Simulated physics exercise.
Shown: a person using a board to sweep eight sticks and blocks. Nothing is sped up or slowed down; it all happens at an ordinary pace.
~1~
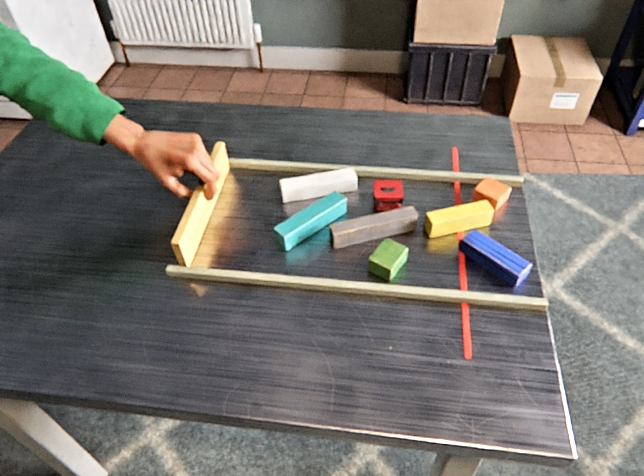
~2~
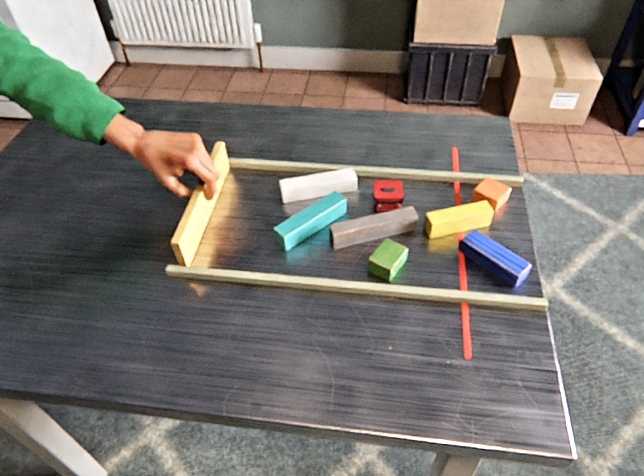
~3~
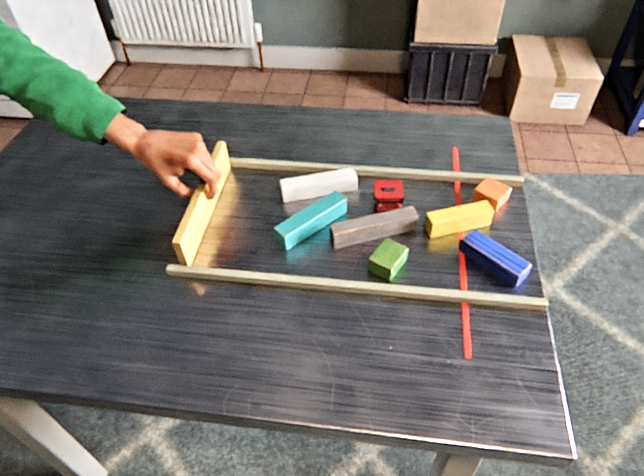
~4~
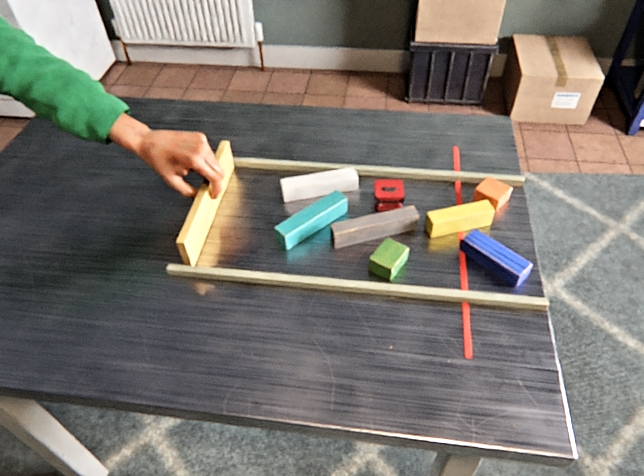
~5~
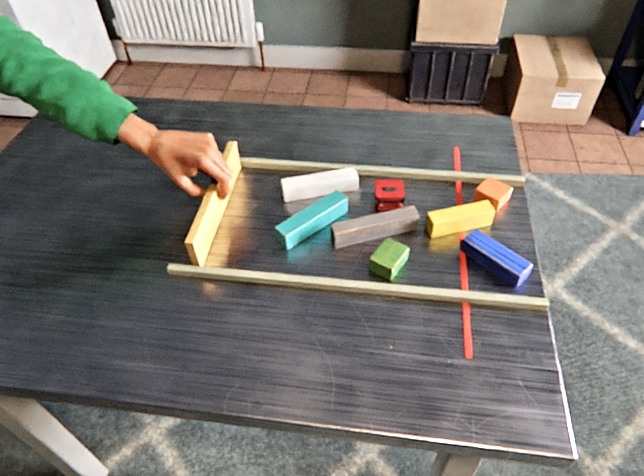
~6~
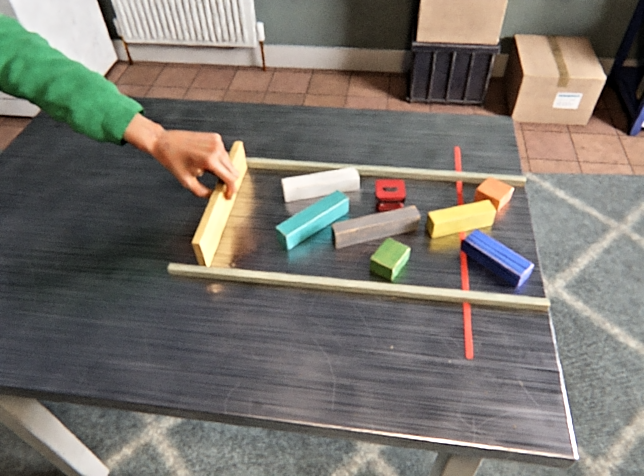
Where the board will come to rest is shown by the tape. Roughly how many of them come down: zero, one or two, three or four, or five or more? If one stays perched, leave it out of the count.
One or two.
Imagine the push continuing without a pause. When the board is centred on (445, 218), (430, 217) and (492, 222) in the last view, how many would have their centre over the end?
In order, that gives 1, then 0, then 4.
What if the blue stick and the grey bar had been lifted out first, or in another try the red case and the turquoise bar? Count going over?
In order, the numbers are 1 and 1.
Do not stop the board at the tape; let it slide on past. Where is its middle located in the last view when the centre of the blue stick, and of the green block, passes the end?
Middle approx. at (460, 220), then approx. at (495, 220).
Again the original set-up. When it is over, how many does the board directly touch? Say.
The count in contact is 2.
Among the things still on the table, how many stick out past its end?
The total here is 3.
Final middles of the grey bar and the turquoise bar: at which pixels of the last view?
Roughly (498, 251), and the other roughly (489, 230).
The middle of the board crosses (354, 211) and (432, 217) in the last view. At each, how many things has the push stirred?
I make it 5 at the first spot and 8 at the other.
Soon after, none off yet; orange block at rest near (493, 194); blue stick at rest near (496, 257); yellow bar at rest near (460, 219).
After that, none off yet; orange block displaced about its own width near (516, 197); blue stick displaced a little near (516, 268); yellow bar displaced a little near (500, 225).
In the end, the number that fall off is one or two; gone, blue stick and orange block.
